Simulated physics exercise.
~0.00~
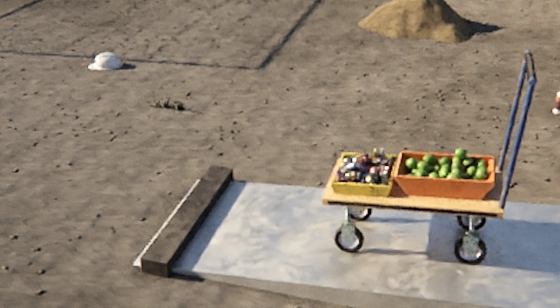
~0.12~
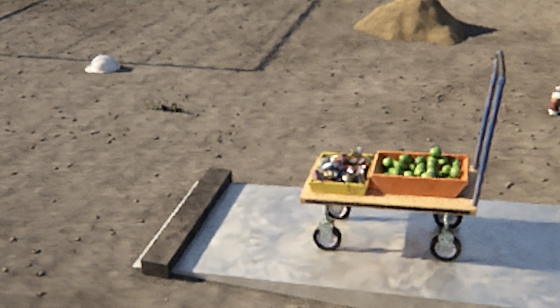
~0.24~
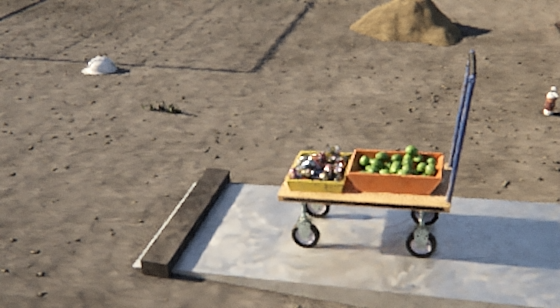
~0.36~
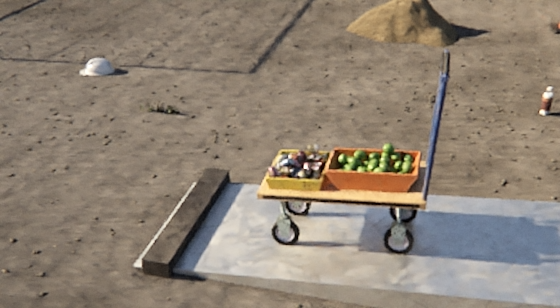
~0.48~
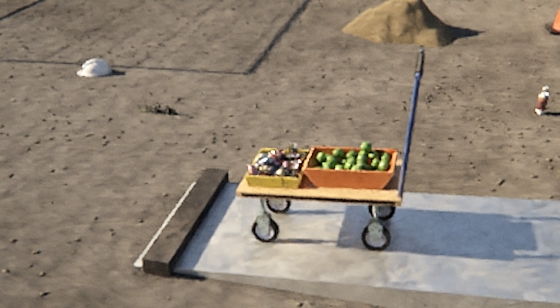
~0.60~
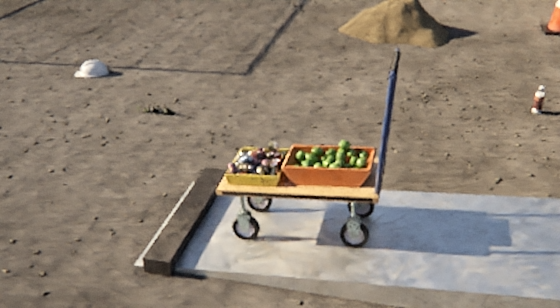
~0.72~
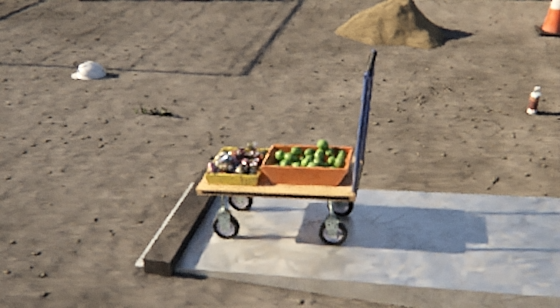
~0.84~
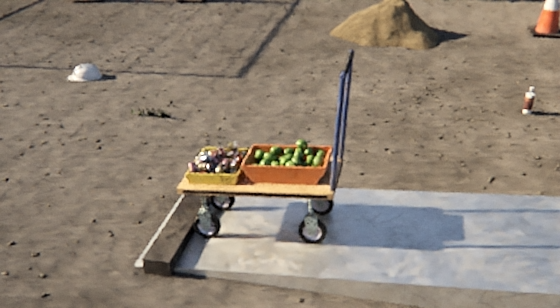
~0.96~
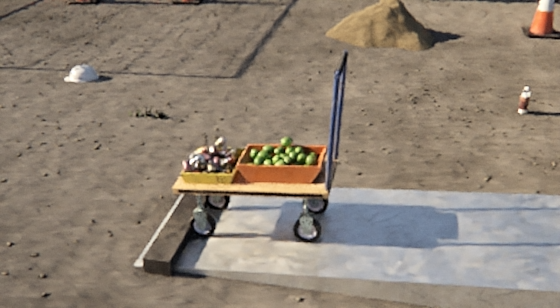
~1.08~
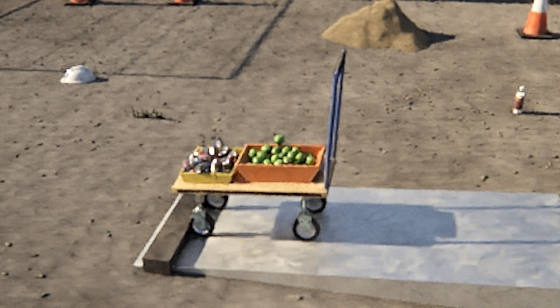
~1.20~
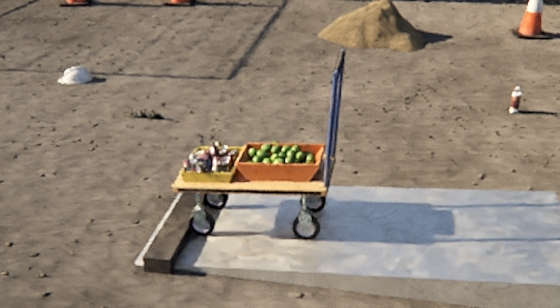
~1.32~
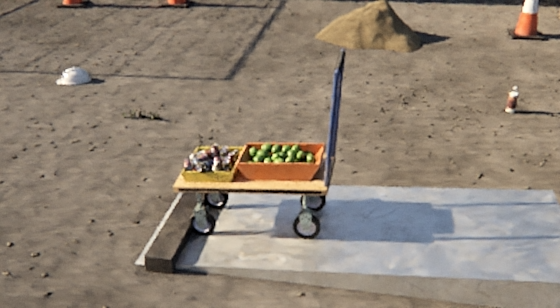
A patch of bare, brownish ground is seen from above and to one side, with a pale, gently sloping ramp ending at a dark raised sill on the left. A flat trolley with a blue upright handle carries a yellow container of mini cans and, to its right, an orange container of green limes. A white domed object, a sand heap and orange cones lie beyond. The trolley rolls steadily left down the ramp as the view drifts slightly. It stops against the sill, and the cans shift in the yellow container. The trolley then stays still, both containers still well filled.
